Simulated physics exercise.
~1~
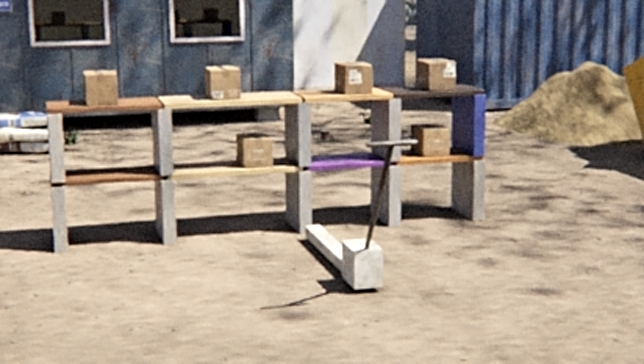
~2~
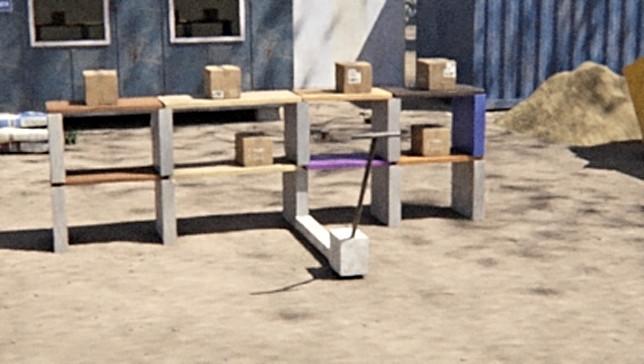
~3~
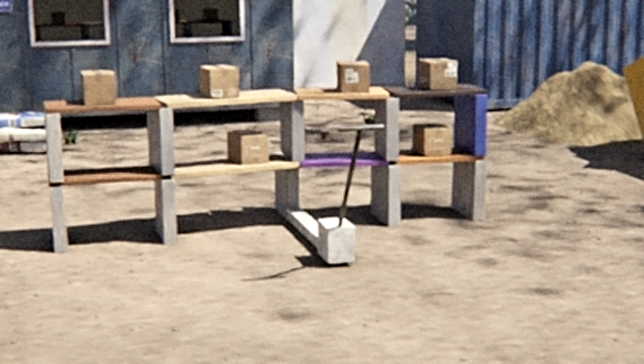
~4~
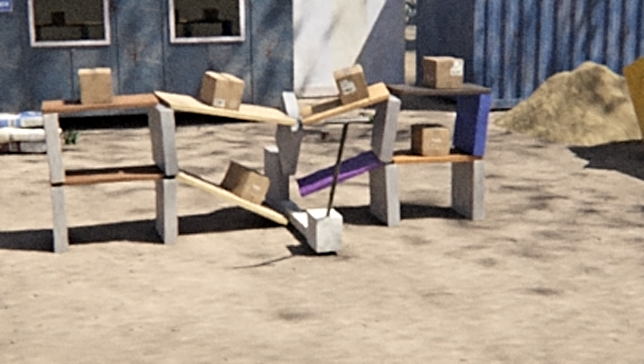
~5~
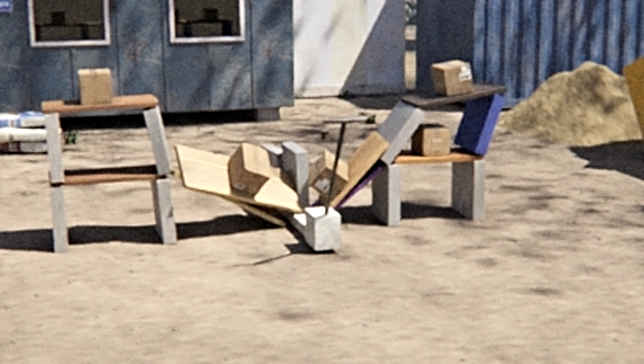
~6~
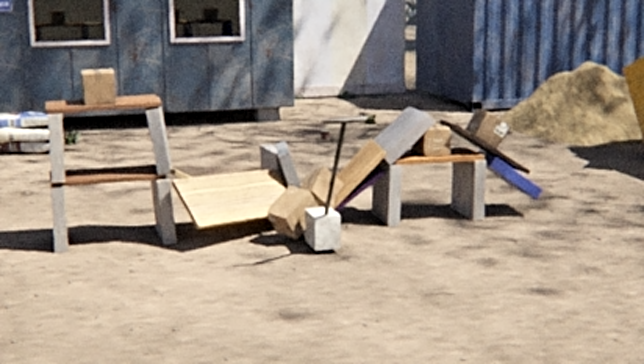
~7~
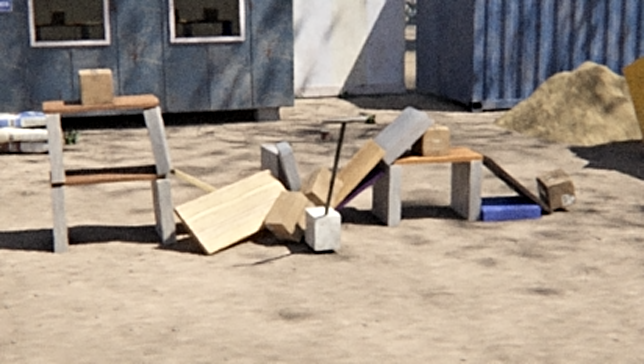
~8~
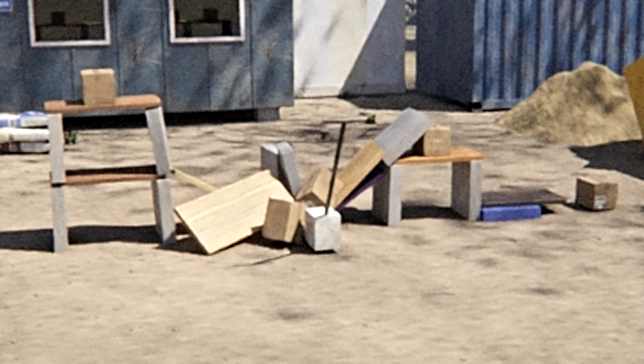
At first, a two-tier rack of grey uprights and loose boards stands in a sandy yard with cardboard cartons on it, while a low pale jack with a dark handle slides in toward a middle upright. When it reaches the foot, the upright shifts, and the boards on either side, including the purple one, tilt down. The middle then collapses, spilling boards and cartons around the jack. On the right, the blue upright leans and topples outward, dropping its dark board and carton. Finally, the left bay still stands with its carton on top, the right keeps only its lower tier, and the blue upright lies flat.
